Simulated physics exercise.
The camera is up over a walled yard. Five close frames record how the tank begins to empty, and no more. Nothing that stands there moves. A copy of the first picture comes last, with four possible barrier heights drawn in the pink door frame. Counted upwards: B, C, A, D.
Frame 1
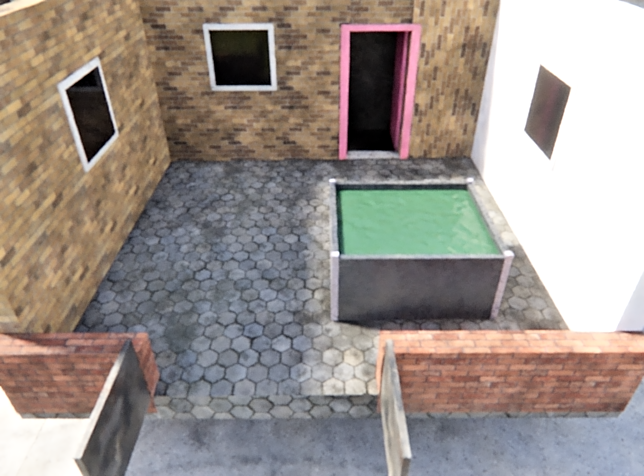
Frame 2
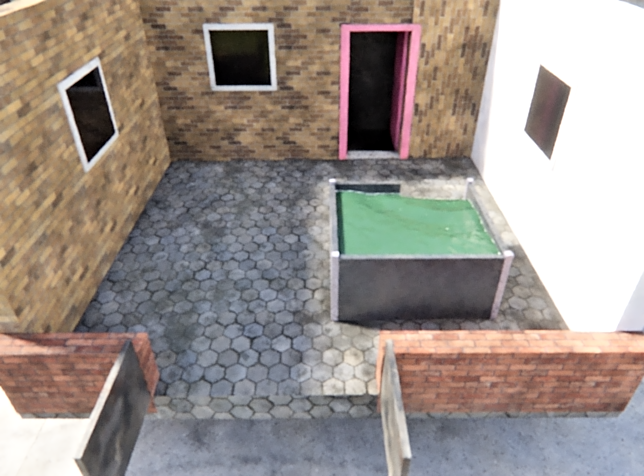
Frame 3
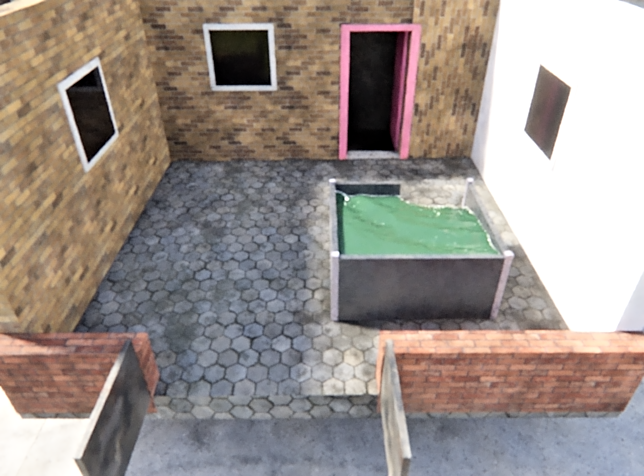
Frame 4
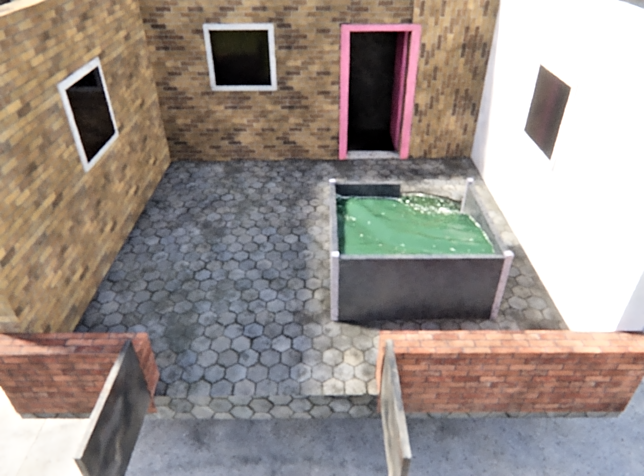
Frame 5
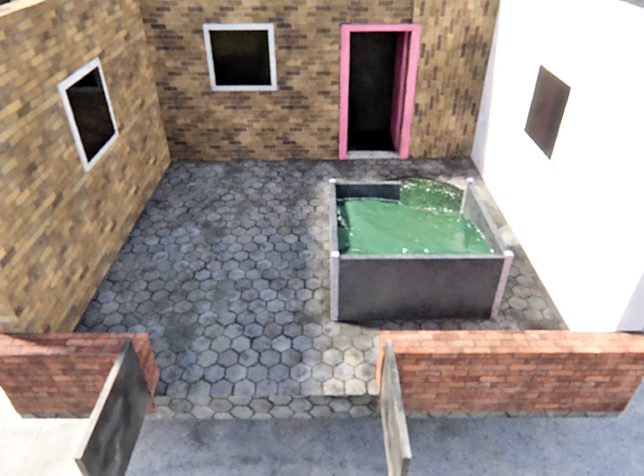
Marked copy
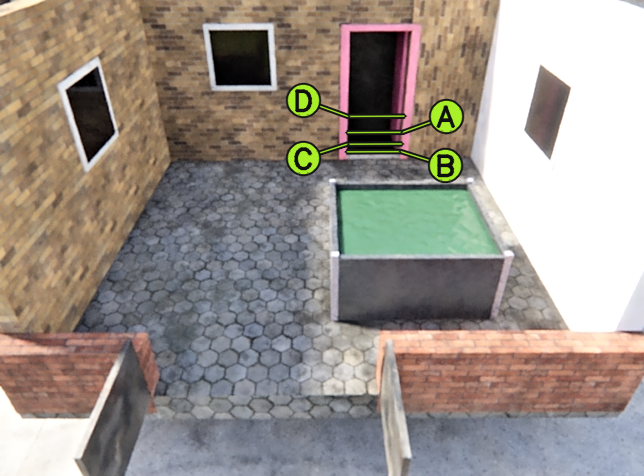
A walled yard paved with grey hexagonal stones is seen from above, with brick walls at the left and back and a white wall at the right. A pink-framed doorway stands at the back, a grey tank of green water sits right of centre, and an open gate breaks the low red wall in front. The water, flat at first, sinks unevenly and churns with white flecks, while the camera stays still.
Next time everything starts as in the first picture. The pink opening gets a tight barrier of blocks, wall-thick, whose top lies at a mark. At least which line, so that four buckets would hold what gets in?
Use line C.
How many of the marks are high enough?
Three of them.
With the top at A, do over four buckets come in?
No, not at all.
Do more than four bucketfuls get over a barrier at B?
Yes, it does.
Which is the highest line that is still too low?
That would be B.
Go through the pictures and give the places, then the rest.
Water in the tank at rest, its middle at (409, 221); foot of the pink doorway at (373, 158); open gate at (263, 328), in the first frame.
Water covers 1 % of the ground, its front hidden from here, in the second frame.
Water covers 3 % of the ground, its front hidden from here, in the third frame.
Water covers 7 % of the ground, its front hidden from here, in the fourth frame.
Front seen at (422, 178), 13 % of the ground wet, in the fifth frame.
On the marked copy, A at (375, 132); B at (374, 151); C at (374, 144); D at (376, 116); from the bottom up B, C, A, D.
With A, nothing gets over.
With B, about 14 bucketfuls get in.
With C, a bucket or two gets in.
With D, nothing gets over.
